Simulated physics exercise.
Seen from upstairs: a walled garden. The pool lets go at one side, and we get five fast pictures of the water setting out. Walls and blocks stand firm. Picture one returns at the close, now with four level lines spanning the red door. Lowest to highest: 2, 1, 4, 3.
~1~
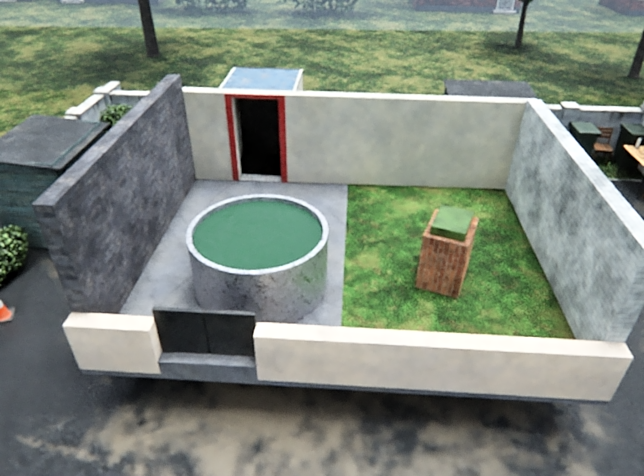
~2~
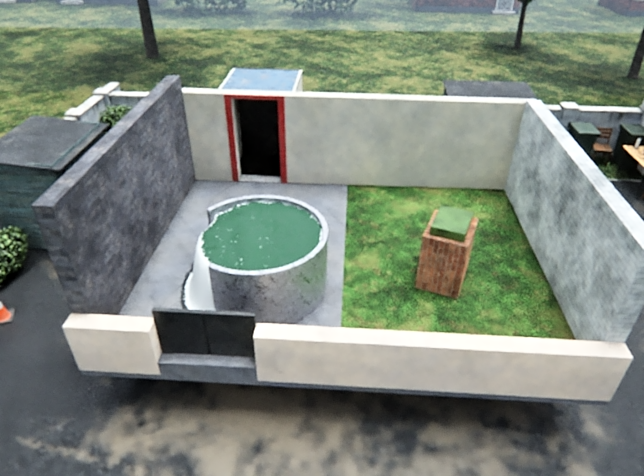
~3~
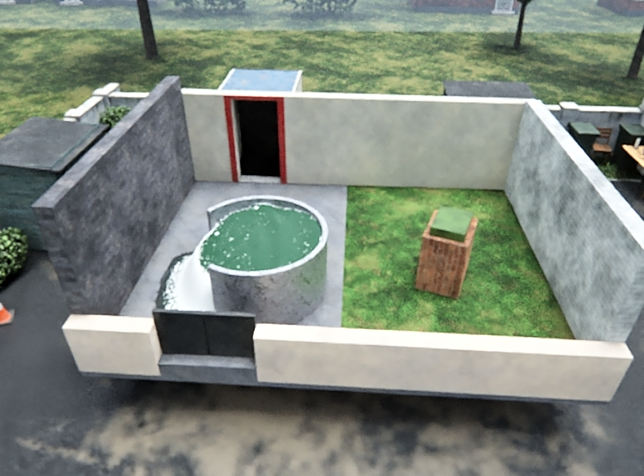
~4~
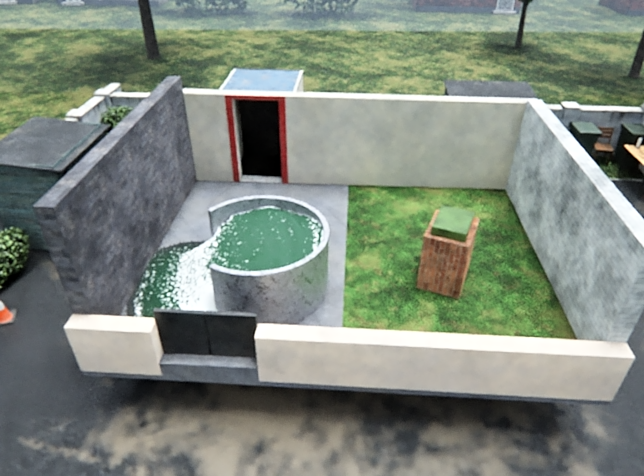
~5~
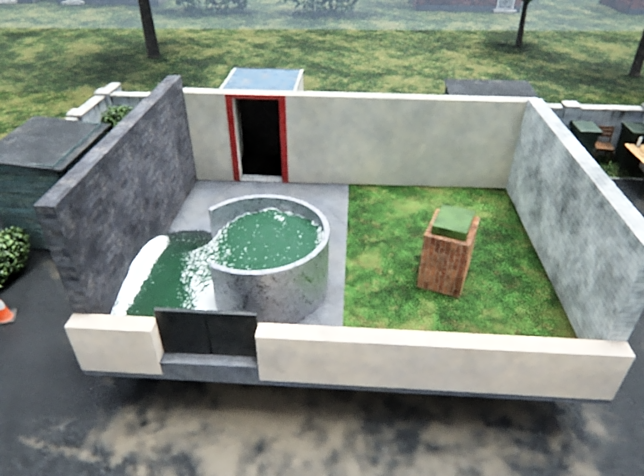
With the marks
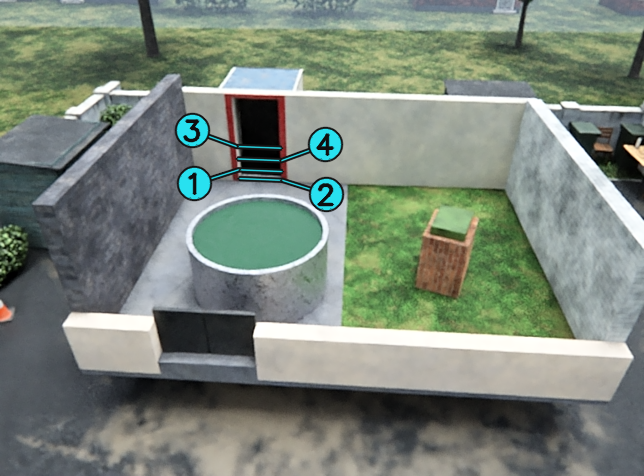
Green water pours from the round pool's left side and spreads across the grey paving.
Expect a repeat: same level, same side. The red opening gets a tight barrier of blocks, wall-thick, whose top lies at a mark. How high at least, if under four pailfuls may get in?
Use mark 1.
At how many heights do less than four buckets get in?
Three of the four.
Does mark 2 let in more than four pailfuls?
Yes, it does.
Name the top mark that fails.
2.
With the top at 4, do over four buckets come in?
No, not at all.
In cyan, 1 at (260, 170); 2 at (260, 179); 3 at (258, 147); 4 at (259, 159); from the bottom up 2, 1, 4, 3.
If 1 is chosen, a splash gets over, under a bucket.
If 2 is chosen, dozens of bucketfuls pour in.
If 3 is chosen, nothing gets over.
If 4 is chosen, nothing gets over.
